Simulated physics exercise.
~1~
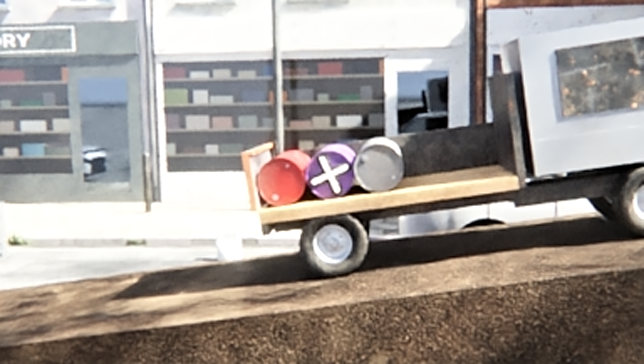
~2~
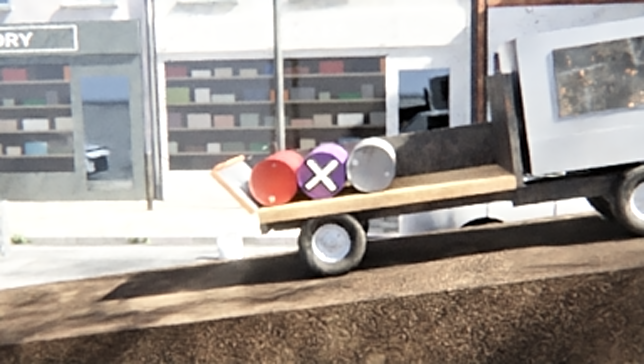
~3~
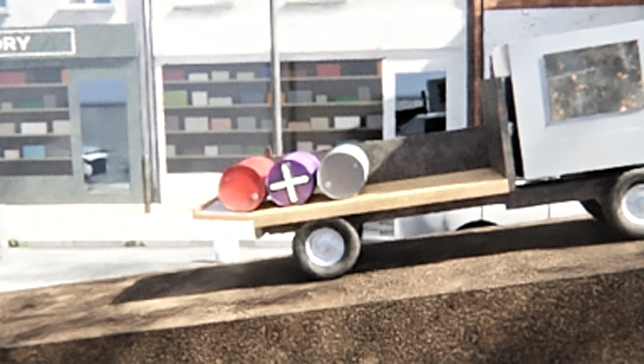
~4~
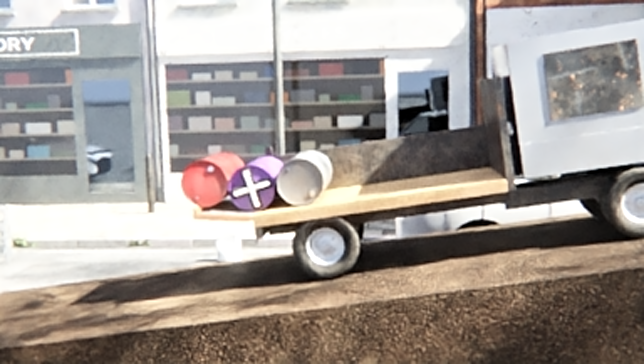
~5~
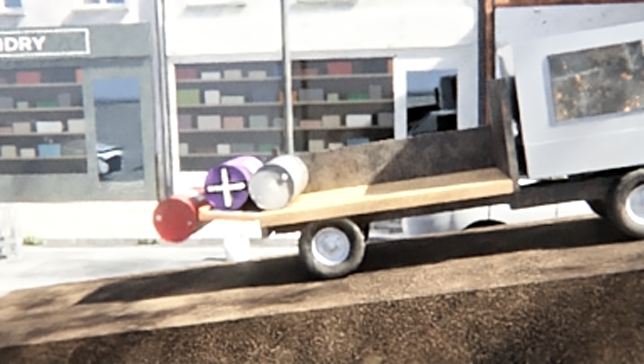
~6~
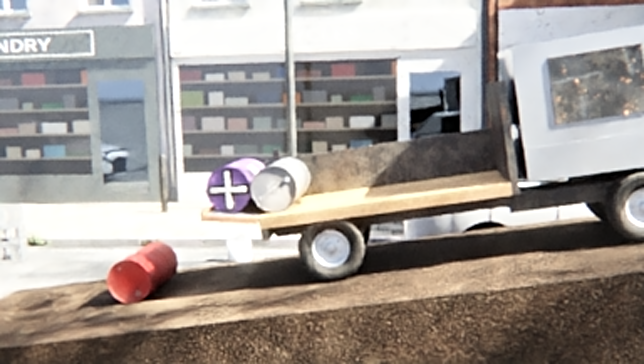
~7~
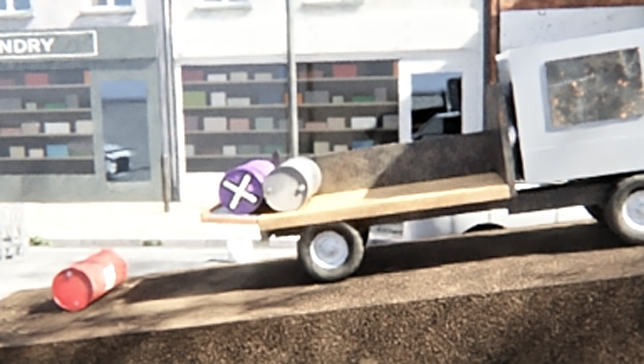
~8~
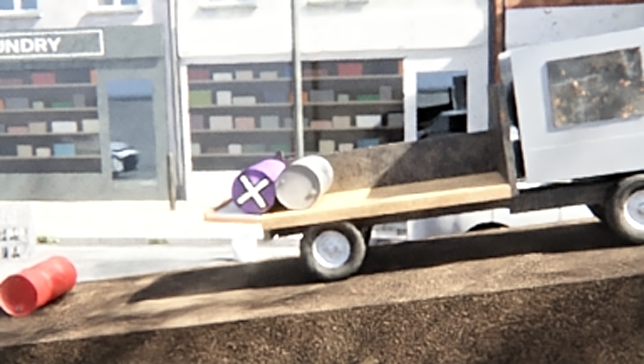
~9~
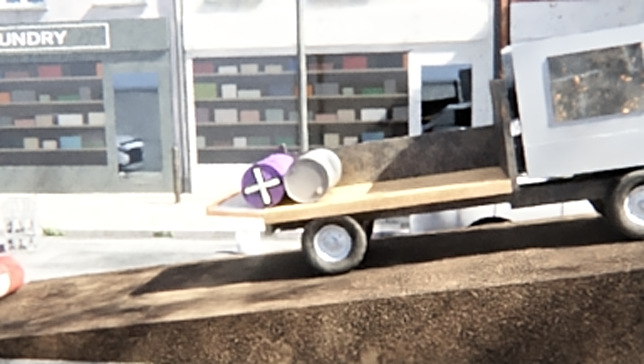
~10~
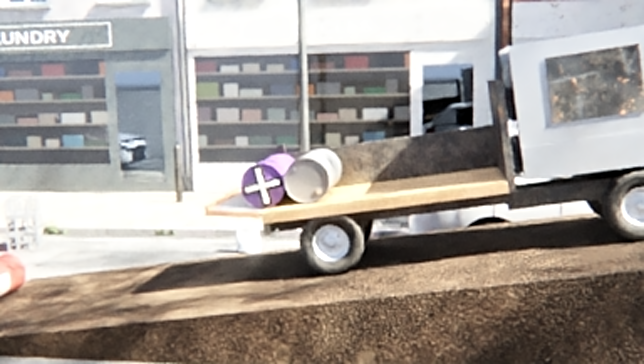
Red drum rolling off a sloping pick-up's lowered tailgate and away left, while purple and grey drums roll back and settle aboard.
